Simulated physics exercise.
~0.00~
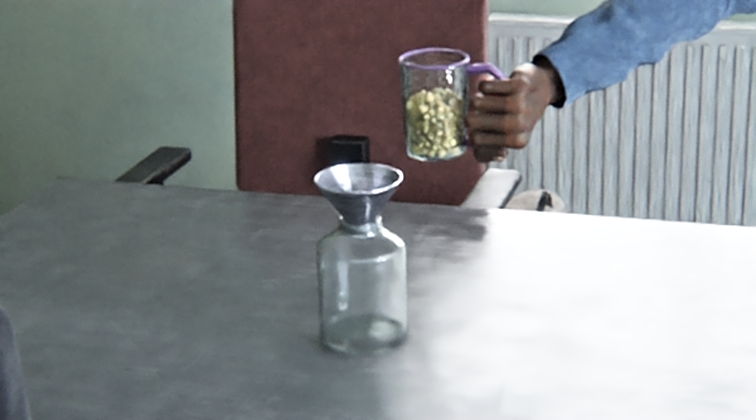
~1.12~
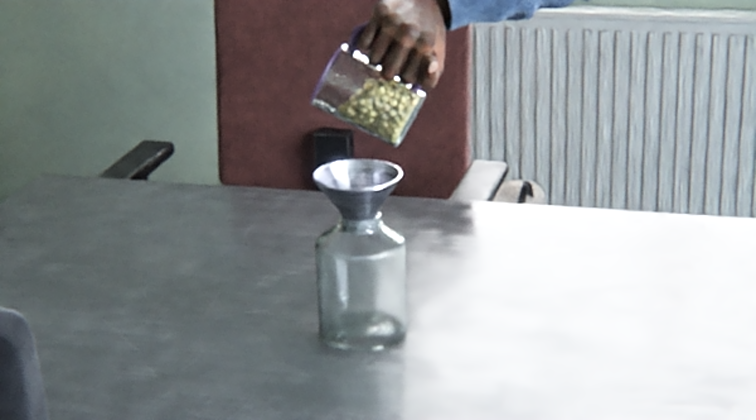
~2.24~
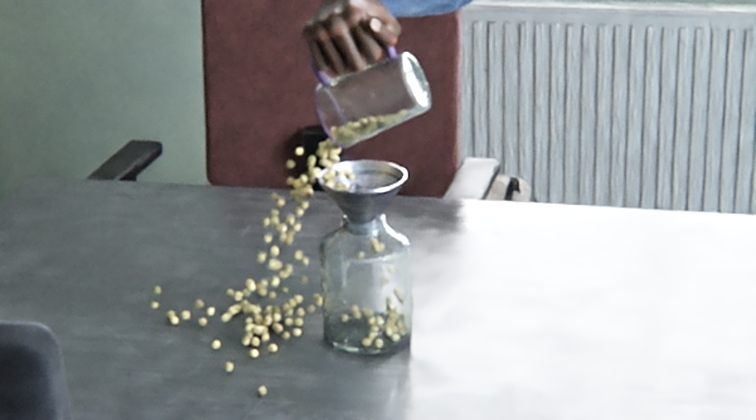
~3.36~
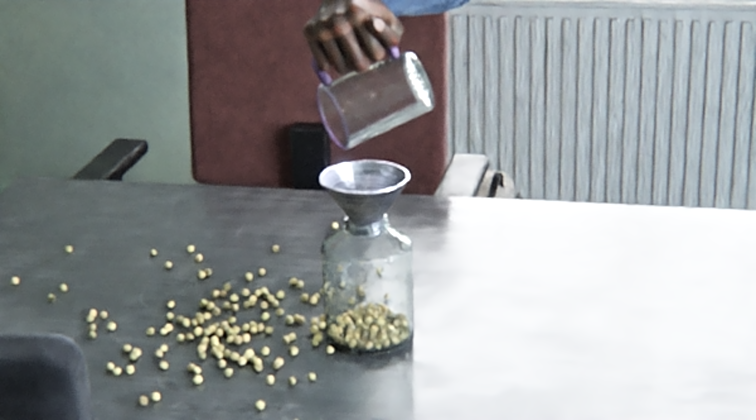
A hand tipping soya beans from a glass cup towards a funnel in a jar, most spilling left across the grey table.
